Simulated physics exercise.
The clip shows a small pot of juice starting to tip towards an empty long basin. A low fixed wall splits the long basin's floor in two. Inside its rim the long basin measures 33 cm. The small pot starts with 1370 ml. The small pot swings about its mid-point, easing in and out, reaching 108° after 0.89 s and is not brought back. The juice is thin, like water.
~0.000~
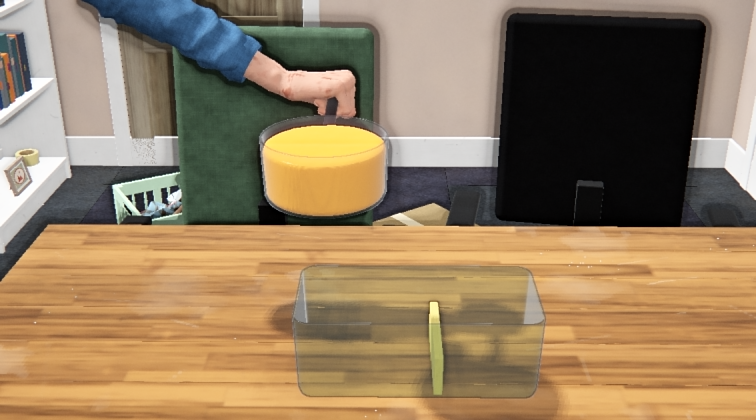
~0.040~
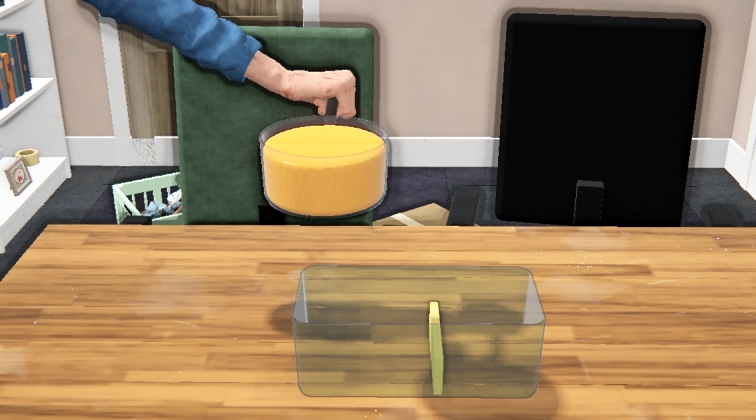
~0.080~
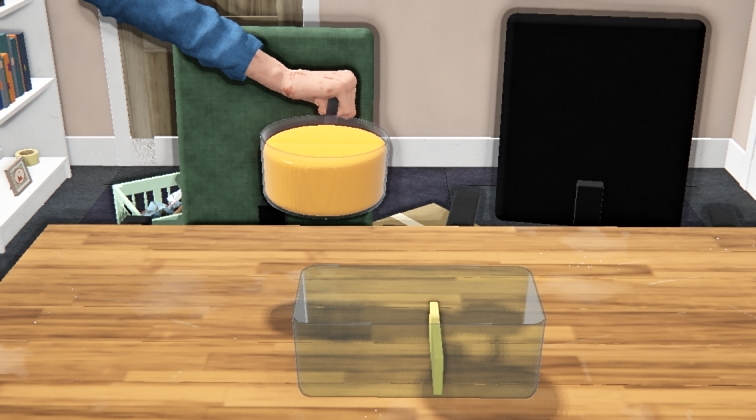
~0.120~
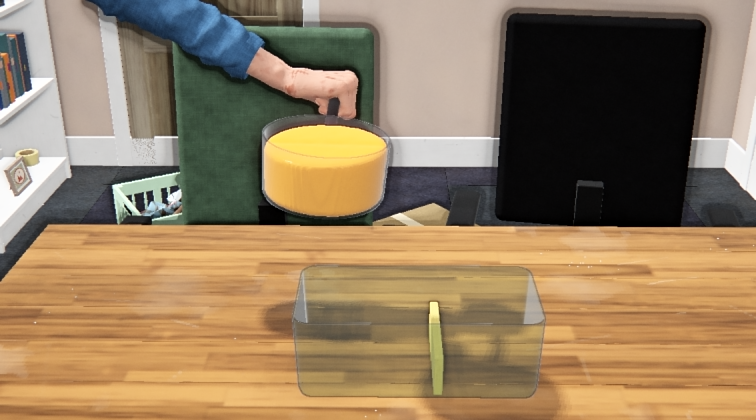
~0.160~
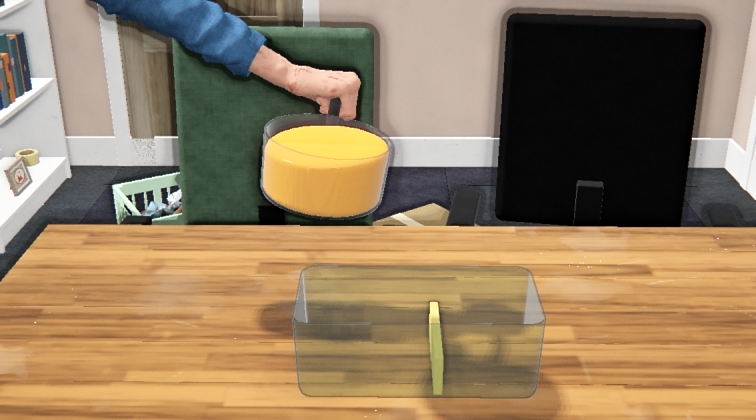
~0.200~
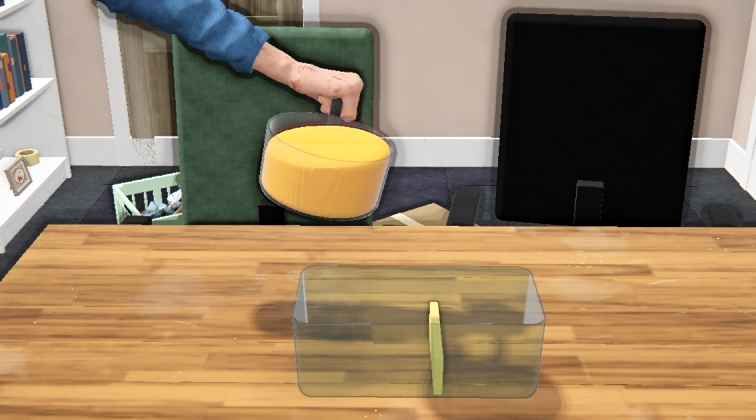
To begin with, a hand in a blue sleeve holds a small clear pot of orange-yellow juice level, above and behind an empty see-through basin with a low yellow-green divider on a wooden table. The pot then tilts slightly to the right, slowly at first, while the basin stays still.
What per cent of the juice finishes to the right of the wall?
Roughly 52 per cent is past the wall.
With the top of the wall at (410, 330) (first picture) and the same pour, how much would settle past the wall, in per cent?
Then about 75 per cent.
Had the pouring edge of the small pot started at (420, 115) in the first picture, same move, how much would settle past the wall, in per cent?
Then about 75 per cent.
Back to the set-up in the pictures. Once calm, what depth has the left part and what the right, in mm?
Left about 22 mm, right about 36 mm.
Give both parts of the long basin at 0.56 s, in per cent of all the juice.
Near 2 on the left, 6 on the right.
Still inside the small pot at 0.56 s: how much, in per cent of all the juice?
Some 52 per cent.
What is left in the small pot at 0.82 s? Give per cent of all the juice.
About 8 per cent.
Then, 0.56 s in, the tilt is 75° and 51 per cent is still to pour, 2 is left of the wall and 6 right of it.
Then, 0.82 s in, the tilt is 106° and 8 per cent is still to pour, 25 is left of the wall and 55 right of it.
Then, 1.09 s in, the tilt is 108° and 0 per cent is still to pour, 43 is left of the wall and 52 right of it.
Then, 1.39 s in, the tilt is 108° and 0 per cent is still to pour, 45 is left of the wall and 52 right of it.
Finally, 45 per cent lies left of the wall, 52 right of it and 2 outside.
